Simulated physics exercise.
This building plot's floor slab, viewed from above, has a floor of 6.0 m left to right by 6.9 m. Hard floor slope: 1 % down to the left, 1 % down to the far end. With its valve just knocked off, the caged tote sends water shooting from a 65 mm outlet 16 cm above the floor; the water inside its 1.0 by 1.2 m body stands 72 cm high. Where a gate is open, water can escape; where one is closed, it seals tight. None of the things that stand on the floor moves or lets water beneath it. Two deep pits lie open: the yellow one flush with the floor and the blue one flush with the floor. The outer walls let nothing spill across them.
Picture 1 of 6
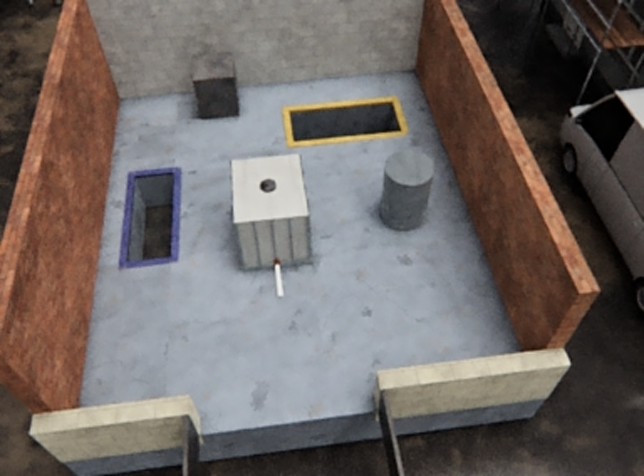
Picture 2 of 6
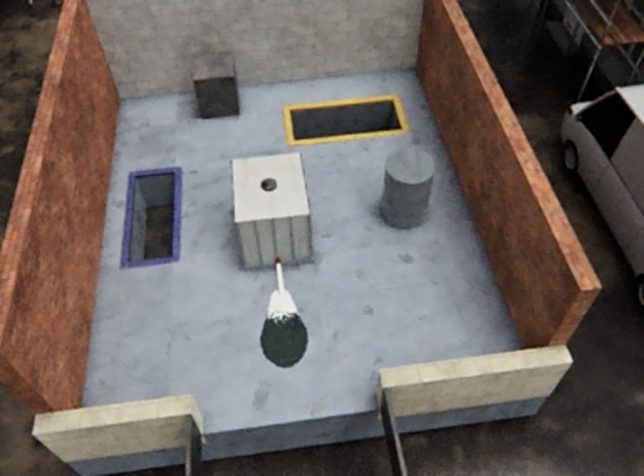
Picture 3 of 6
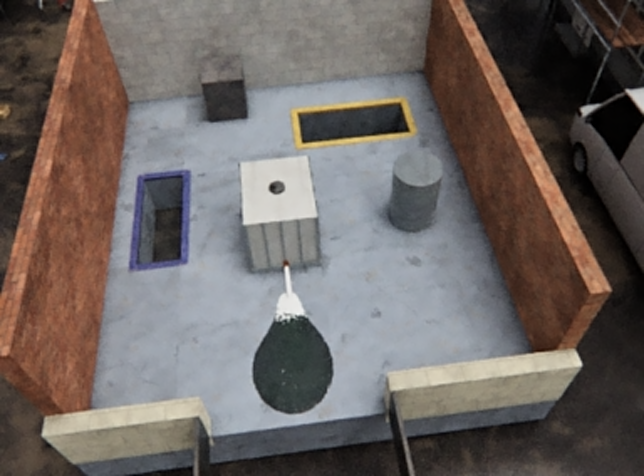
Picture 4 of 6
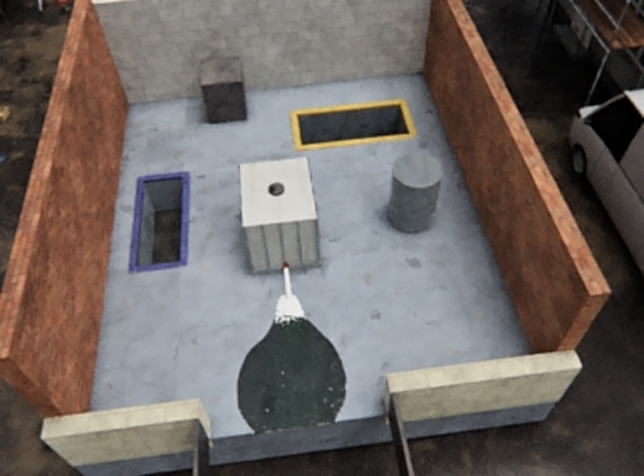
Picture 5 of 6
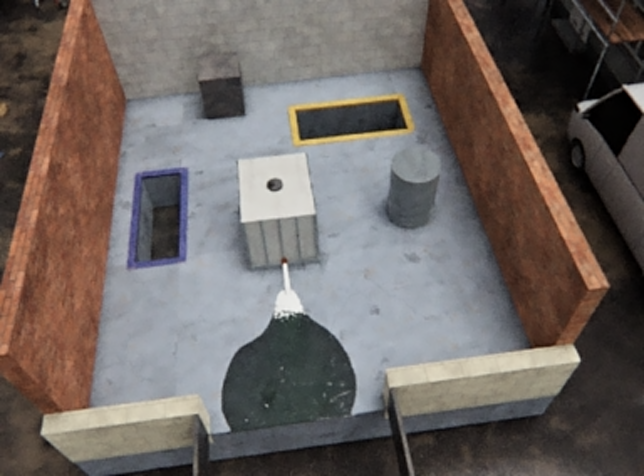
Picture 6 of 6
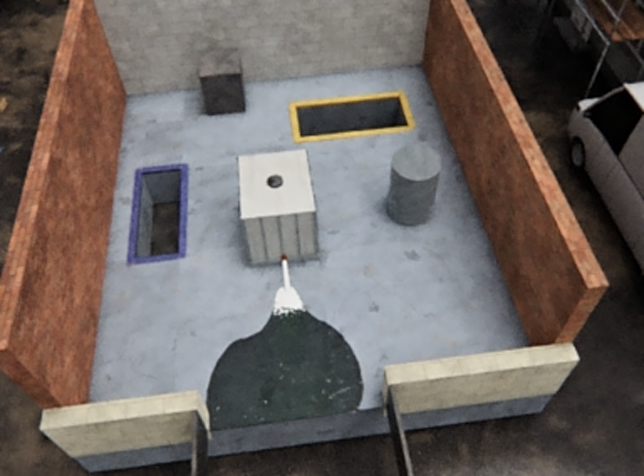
Walled concrete building plot seen from above, water jetting from a pale boxy tank and spreading in a dark, widening patch toward the front edge.
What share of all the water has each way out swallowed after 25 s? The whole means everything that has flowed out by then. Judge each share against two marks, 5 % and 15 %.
Against the marks, the gate opening gets more than 15 %; the yellow pit gets under 5 %; the blue pit gets under 5 %.
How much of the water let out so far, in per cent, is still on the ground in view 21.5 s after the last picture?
Share: Close to 30 %.
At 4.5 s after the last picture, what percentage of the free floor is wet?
Some 5 per cent of it.
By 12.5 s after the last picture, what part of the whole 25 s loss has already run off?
Share by that time: About 60 %.
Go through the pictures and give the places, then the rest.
In the first frame, the jet has just started at (278, 276); the ground is still dry.
In the second frame, the jet leaves at (280, 275); the sheet reaches (279, 363), 1.7 m away, and wets 0.5 m2.
In the third frame, from the spout at (288, 278) the water has spread over 1.2 m2; its tip is at a hidden place, and it is 0.9 cm deep on average.
In the fourth frame, from the spout at (287, 280) the water has spread over 1.7 m2; its tip is at a hidden place, and it is 0.9 cm deep on average.
In the fifth frame, the jet leaves at (286, 275); the sheet reaches a hidden place, 2.7 m away, and wets 2.0 m2.
In the sixth frame, the jet leaves at (286, 272); the sheet reaches a hidden place, 2.7 m away, and wets 2.2 m2.
Then, 1.5 s after the last picture water covers 5 % of the floor and is deepest (2 cm) near (283, 297); gone so far, the gate opening 9 %, the yellow pit 0 %, the blue pit 0 %.
Then, 4.5 s after the last picture water covers 5 % of the floor and is deepest (2 cm) near (283, 297); gone so far, the gate opening 19 %, the yellow pit 0 %, the blue pit 0 %.
Then, 8.5 s after the last picture water covers 10 % of the floor and is deepest (2 cm) near (283, 297); gone so far, the gate opening 31 %, the yellow pit 0 %, the blue pit 0 %.
Then, 12.5 s after the last picture water covers 10 % of the floor and is deepest (2 cm) near (283, 297); gone so far, the gate opening 43 %, the yellow pit 0 %, the blue pit 0 %.
Then, 21.5 s after the last picture water covers 15 % of the floor and is deepest (2 cm) near (283, 297); gone so far, the gate opening 68 %, the yellow pit 0 %, the blue pit 2 %.
